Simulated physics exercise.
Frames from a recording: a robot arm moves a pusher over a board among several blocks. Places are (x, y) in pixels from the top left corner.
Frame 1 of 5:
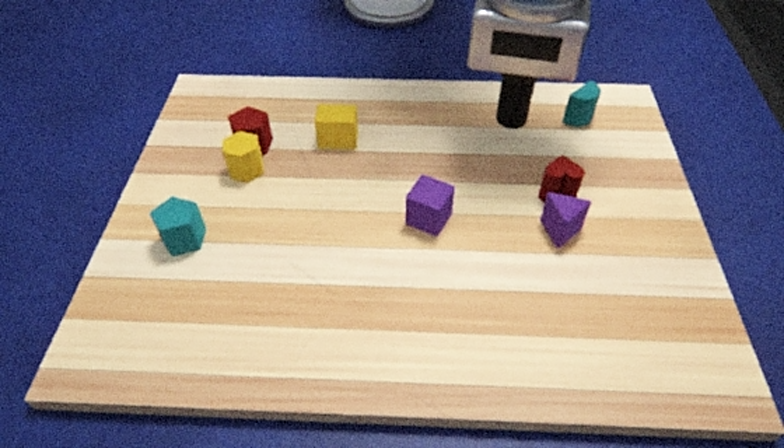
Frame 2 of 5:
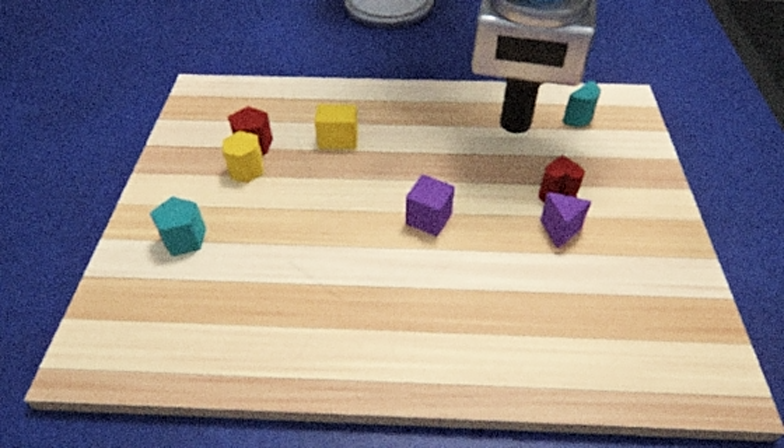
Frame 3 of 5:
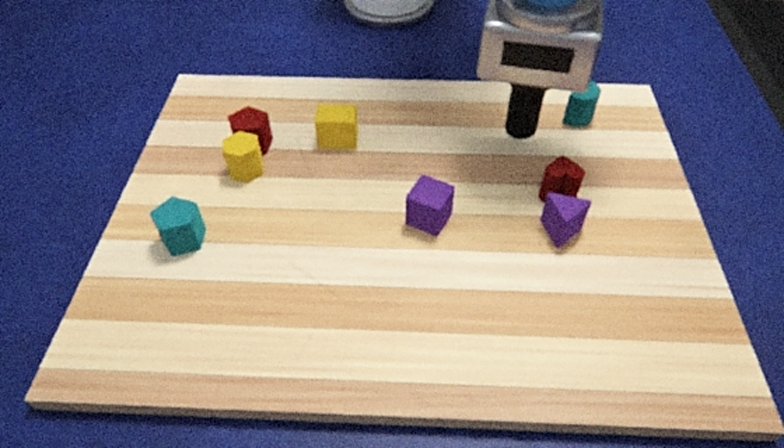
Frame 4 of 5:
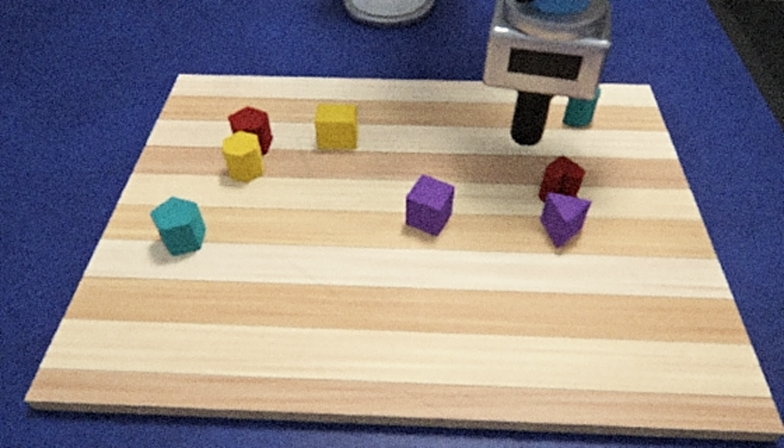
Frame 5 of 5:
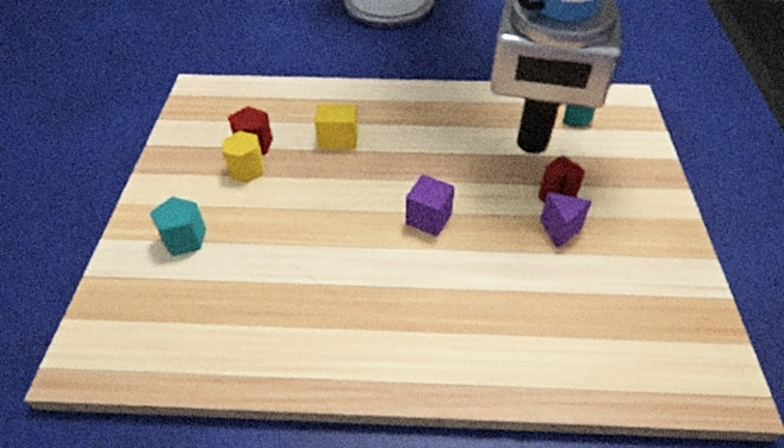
Robot arm easing a black-tipped pusher slightly down and right over a striped wooden board, the scattered coloured blocks staying still.
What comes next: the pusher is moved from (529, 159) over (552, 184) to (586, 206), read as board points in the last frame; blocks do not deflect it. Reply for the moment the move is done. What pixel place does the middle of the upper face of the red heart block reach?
By then it is at (602, 203).
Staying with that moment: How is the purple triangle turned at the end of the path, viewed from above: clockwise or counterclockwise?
In a top view, it turns clockwise.
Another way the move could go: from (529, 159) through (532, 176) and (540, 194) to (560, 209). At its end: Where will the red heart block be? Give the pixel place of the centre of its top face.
The middle of its upper face should be somewhere near (602, 193).
What follows on the original path. Halfway along, pusher at (556, 169); red heart block at (573, 178), turned 25° clockwise.
At the end, pusher at (591, 192); red heart block at (602, 203), turned 55° clockwise; purple triangle at (578, 212), turned 40° clockwise.
